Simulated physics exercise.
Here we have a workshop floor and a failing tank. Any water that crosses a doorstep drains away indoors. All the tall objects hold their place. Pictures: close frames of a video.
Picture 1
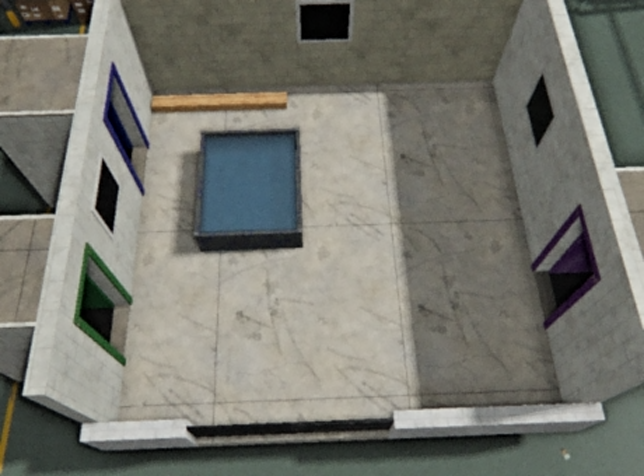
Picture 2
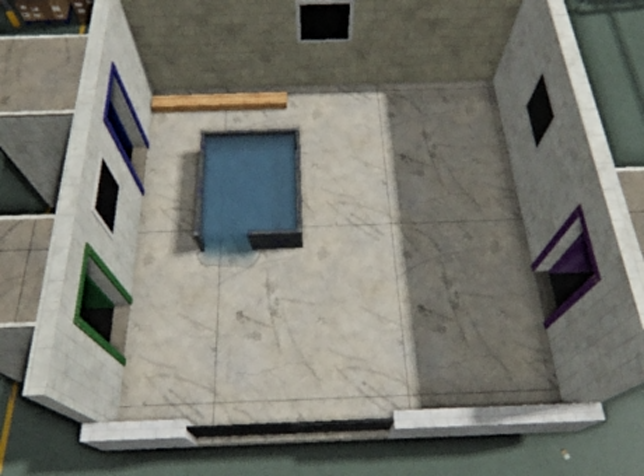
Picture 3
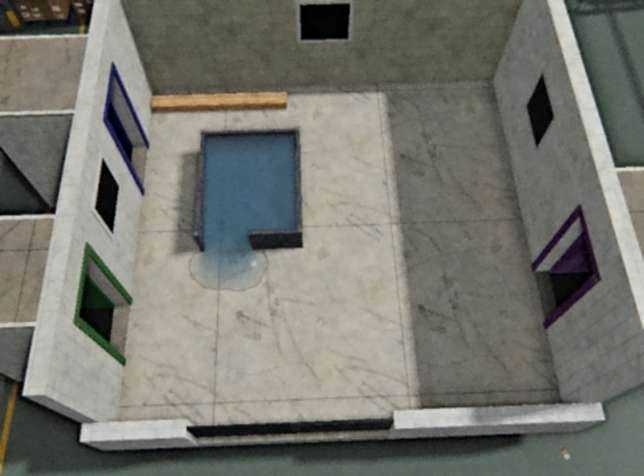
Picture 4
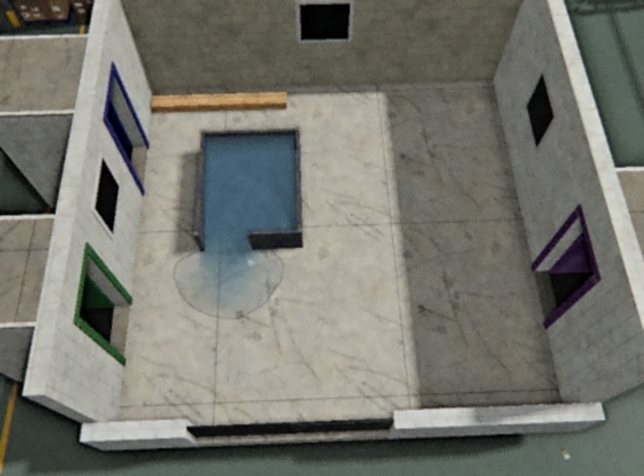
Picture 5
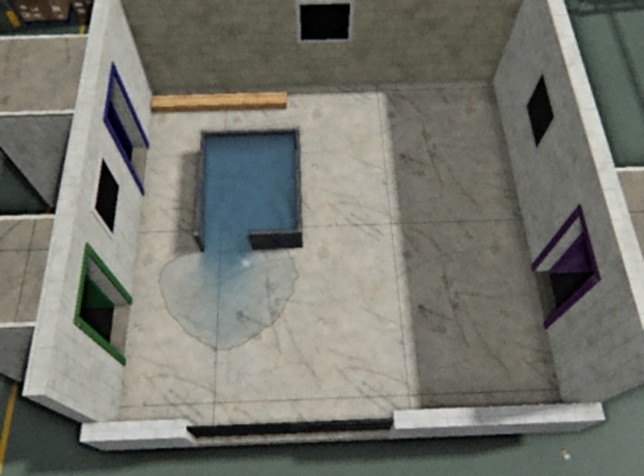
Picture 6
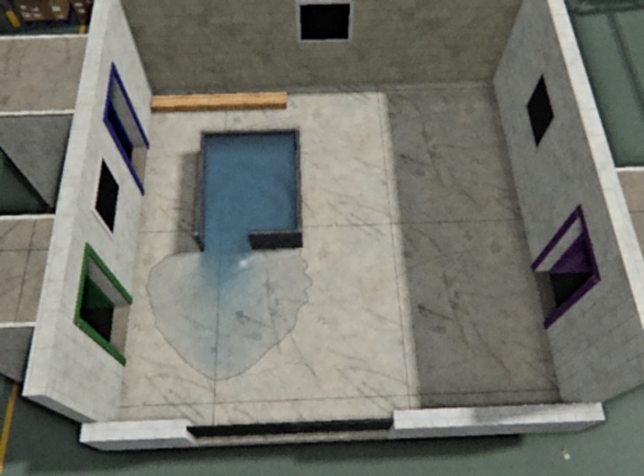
In a walled workshop room with a wooden beam on the floor, a rectangular tank of blue water opens at its front left corner, and water pours out, spreading across the pale floor in a steadily widening puddle toward the viewer.
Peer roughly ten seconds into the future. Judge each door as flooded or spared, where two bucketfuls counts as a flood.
The blue door is spared, the green door is flooded, the purple door is flooded.
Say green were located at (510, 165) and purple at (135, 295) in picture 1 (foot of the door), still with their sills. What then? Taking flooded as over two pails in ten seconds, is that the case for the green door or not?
Green door: It stays within it.
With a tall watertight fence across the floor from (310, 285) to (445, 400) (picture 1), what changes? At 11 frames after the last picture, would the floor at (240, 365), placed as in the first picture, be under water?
Submerged.
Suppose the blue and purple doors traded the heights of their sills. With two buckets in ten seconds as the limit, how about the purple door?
I'd say the purple door comes in under the cap in that case.
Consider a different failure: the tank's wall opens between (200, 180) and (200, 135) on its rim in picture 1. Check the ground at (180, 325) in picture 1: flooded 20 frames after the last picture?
Answer: Soaked.
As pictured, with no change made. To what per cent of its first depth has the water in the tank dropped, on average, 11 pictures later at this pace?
I'd put it close to 60 percent.
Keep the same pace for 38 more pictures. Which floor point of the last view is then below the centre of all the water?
Somewhere near (281, 298).
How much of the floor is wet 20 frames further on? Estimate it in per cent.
It comes to 30 per cent.
A moment on, water covers 20 % of the floor; the blue door not reached, the green door wet at the sill, nothing in, the purple door not reached.
Next, water covers 25 % of the floor; the blue door not reached, the green door under two buckets in, the purple door not reached.
Then, water covers 30 % of the floor; the blue door not reached, the green door over two buckets in, the purple door not reached.
Later, water covers 50 % of the floor; the blue door wet at the sill, nothing in, the green door far over two buckets in, the purple door under two buckets in.
In the end, water covers 70 % of the floor; the blue door wet at the sill, nothing in, the green door far over two buckets in, the purple door over two buckets in.
